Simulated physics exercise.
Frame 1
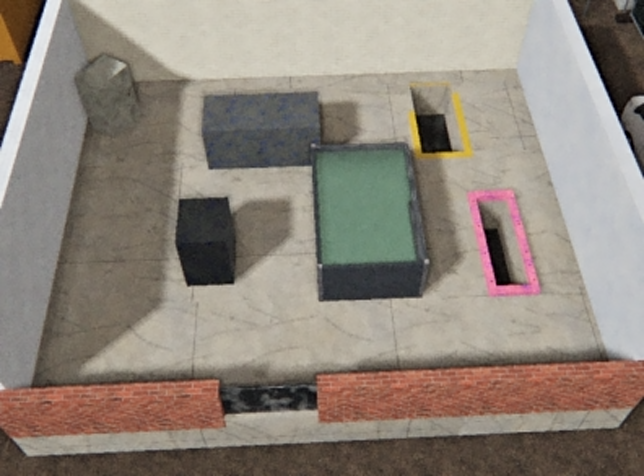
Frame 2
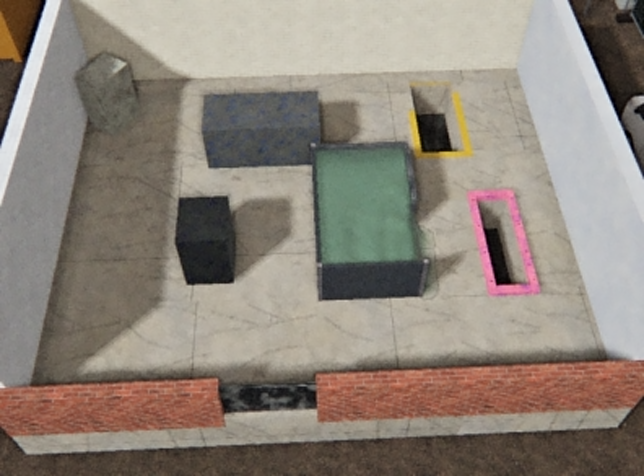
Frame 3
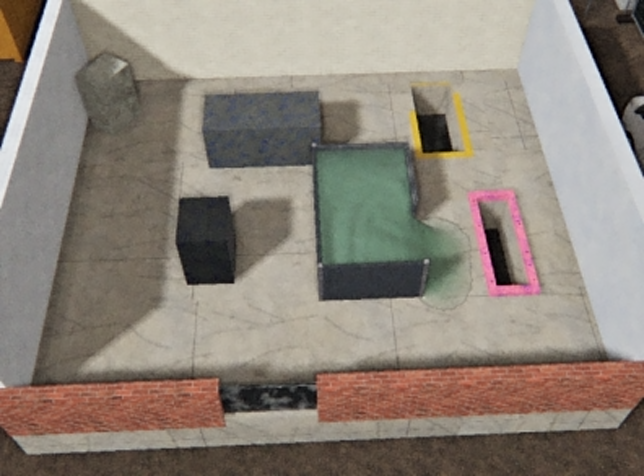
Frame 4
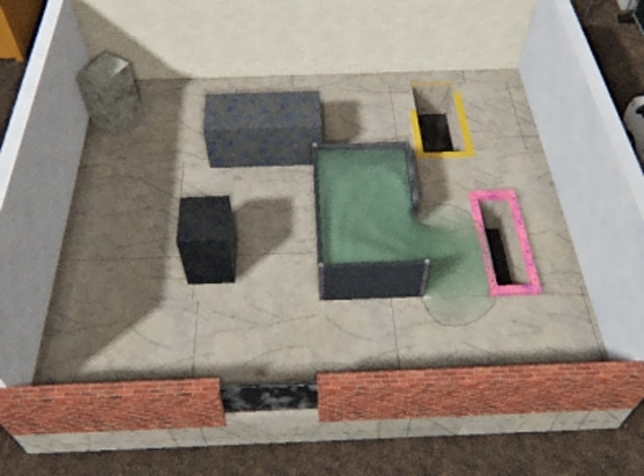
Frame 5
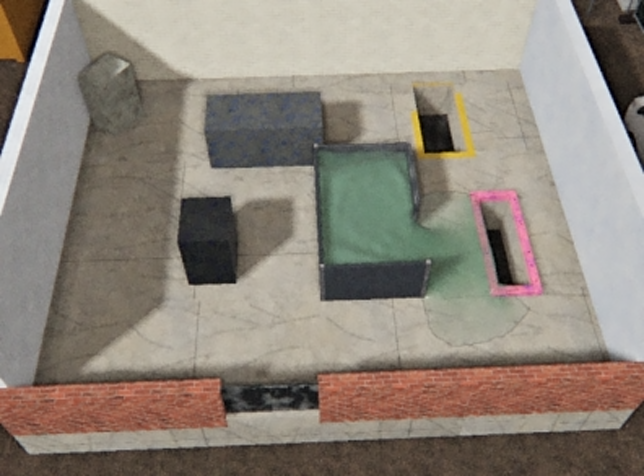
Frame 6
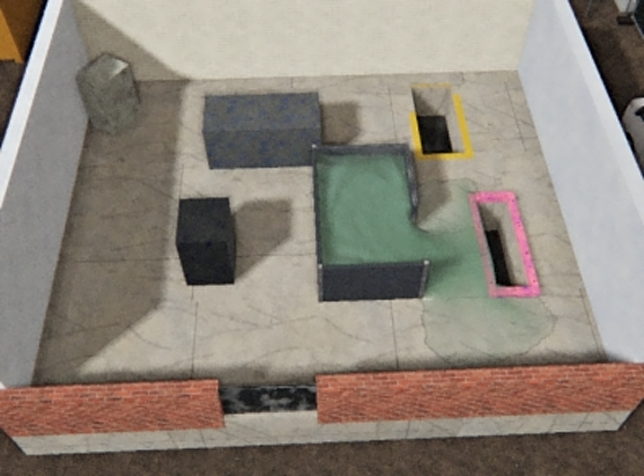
Green water fills a dark-walled open tank at the centre of a pale, cracked slab, seen from a fixed high view over a low brick front wall with a dark gap. Grey and black blocks stand to its left, and yellow- and pink-framed openings lie to its right. Water pours through the tank's right side and spreads in a thin green sheet around the pink frame and toward the front.
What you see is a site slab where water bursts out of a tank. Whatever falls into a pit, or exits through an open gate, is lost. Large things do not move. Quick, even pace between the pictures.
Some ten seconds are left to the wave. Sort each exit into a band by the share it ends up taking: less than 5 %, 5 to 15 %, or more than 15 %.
Bands: Gate: Less than 5 %; yellow pit: 5 to 15 %; pink pit: More than 15 %.
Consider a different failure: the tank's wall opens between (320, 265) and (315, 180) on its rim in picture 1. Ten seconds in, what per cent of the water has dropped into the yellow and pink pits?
Approximately, yellow takes 8 % and pink takes 0 %.
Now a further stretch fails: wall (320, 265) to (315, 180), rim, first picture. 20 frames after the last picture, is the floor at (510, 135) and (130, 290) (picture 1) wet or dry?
In the order asked: Out of reach, sodden.
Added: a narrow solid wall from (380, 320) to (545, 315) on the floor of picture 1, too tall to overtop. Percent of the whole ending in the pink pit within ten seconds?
Share for the pink pit - 55 percent.
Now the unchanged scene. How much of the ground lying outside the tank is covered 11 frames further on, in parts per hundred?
My estimate is close to 15 per cent.
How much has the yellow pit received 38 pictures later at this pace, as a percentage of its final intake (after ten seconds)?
My guess is about 25 %.
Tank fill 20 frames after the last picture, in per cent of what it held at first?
Near 30 in a hundred.
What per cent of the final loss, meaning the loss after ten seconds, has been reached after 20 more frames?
Roughly 70 %.
A moment on, water covers 15 % of the floor; the gate 0 %, the yellow pit 0 %, the pink pit 17 %.
Next, water covers 15 % of the floor; the gate 0 %, the yellow pit 1 %, the pink pit 28 %.
Then, water covers 20 % of the floor; the gate 0 %, the yellow pit 1 %, the pink pit 38 %.
Later, water covers 45 % of the floor; the gate 0 %, the yellow pit 3 %, the pink pit 43 %.
In the end, water covers 55 % of the floor; the gate 0 %, the yellow pit 11 %, the pink pit 44 %.
